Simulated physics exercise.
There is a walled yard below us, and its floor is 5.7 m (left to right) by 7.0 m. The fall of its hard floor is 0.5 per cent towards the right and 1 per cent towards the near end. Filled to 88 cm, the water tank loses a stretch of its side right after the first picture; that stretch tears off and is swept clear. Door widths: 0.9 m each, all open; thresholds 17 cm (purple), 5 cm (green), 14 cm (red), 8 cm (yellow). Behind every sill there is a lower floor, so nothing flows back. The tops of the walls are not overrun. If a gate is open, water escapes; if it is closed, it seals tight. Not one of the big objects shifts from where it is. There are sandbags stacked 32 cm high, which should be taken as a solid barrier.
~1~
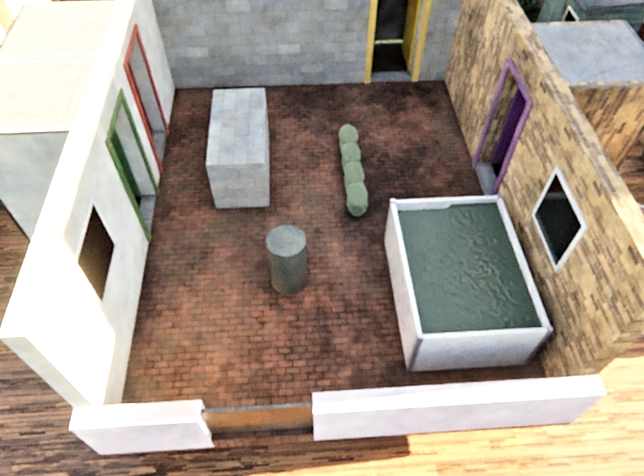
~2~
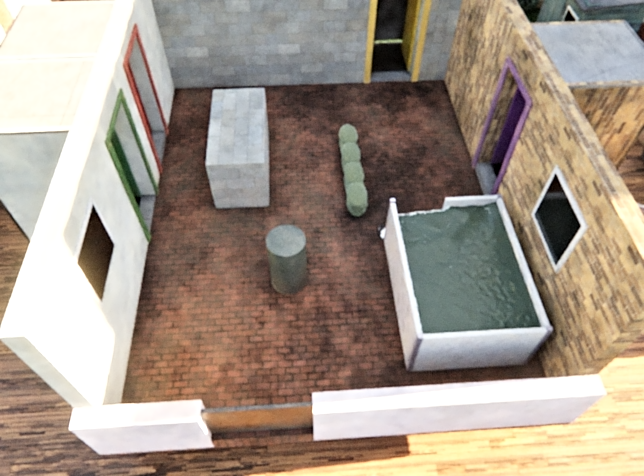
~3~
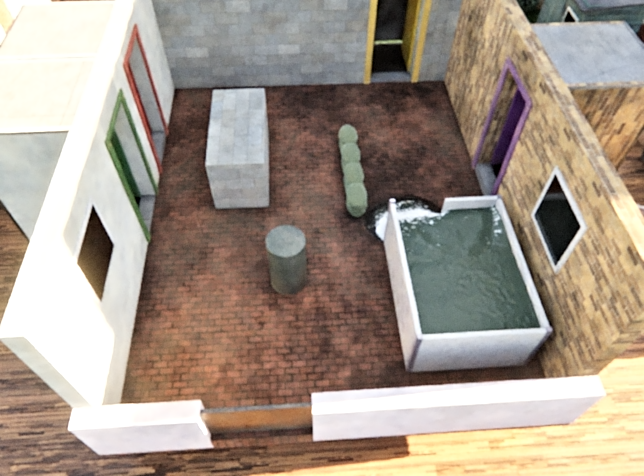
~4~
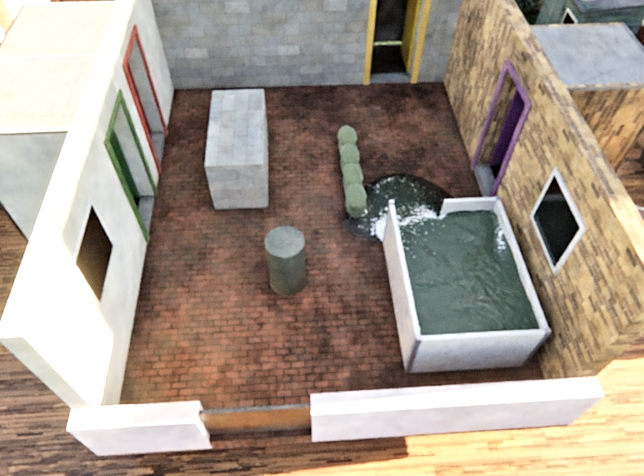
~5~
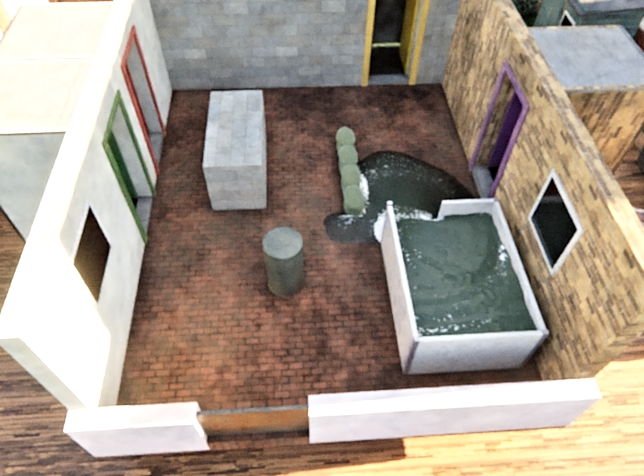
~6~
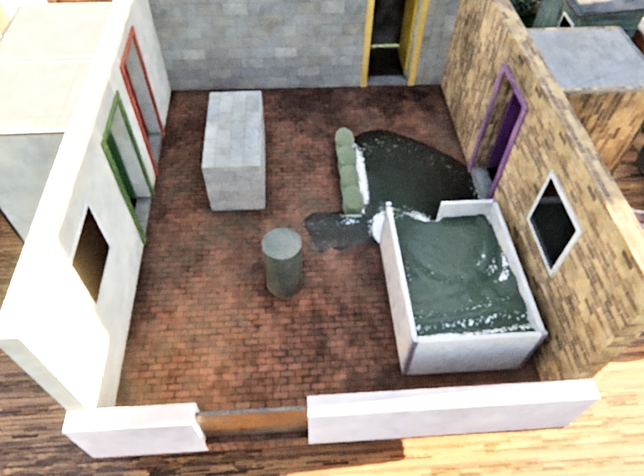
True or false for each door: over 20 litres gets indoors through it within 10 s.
Purple door - false, green door - false, red door - false, yellow door - true.
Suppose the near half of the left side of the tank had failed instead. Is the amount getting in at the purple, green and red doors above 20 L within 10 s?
Door by door - purple: Within bounds, green: Out of bounds, red: Within bounds.
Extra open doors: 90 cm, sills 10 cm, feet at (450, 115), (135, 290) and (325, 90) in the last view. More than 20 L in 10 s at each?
Result in order - more than that, not enough, more than that.
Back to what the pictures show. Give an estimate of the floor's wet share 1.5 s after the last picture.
Close to 35 in a hundred.
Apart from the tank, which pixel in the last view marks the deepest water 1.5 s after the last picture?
Roughly (437, 87).
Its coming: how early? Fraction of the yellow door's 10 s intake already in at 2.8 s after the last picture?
Share: ~ 65 %.
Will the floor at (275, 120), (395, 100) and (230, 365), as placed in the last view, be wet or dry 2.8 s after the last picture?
Soaked, soaked, untouched.
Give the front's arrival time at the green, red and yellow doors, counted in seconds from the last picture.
The green door is reached at 1.6 s, red at 3.2 s, yellow at 0.4 s.
Then, 0.7 s after the last picture water covers 30 % of the floor and is deepest (44 cm) near (399, 236); purple door 9 cm at the sill, 0 L in, green door not reached, red door not reached, yellow door 14 cm at the sill, 4 L in.
Then, 1.5 s after the last picture water covers 35 % of the floor and is deepest (46 cm) near (437, 87); purple door 7 cm at the sill, 0 L in, green door not reached, red door not reached, yellow door 29 cm at the sill, 146 L in.
Then, 2.8 s after the last picture water covers 50 % of the floor and is deepest (28 cm) near (382, 104); purple door 5 cm at the sill, 0 L in, green door 3 cm at the sill, 0 L in, red door not reached, yellow door 27 cm at the sill, 376 L in.
Then, 5.3 s after the last picture water covers 65 % of the floor and is deepest (20 cm) near (353, 89); purple door 10 cm at the sill, 0 L in, green door 5 cm at the sill, 0 L in, red door 10 cm at the sill, 0 L in, yellow door 16 cm at the sill, 547 L in.
Then, 9.3 s after the last picture water covers 90 % of the floor and is deepest (12 cm) near (297, 418); purple door 7 cm at the sill, 0 L in, green door 4 cm at the sill, 0 L in, red door 8 cm at the sill, 0 L in, yellow door 10 cm at the sill, 583 L in.
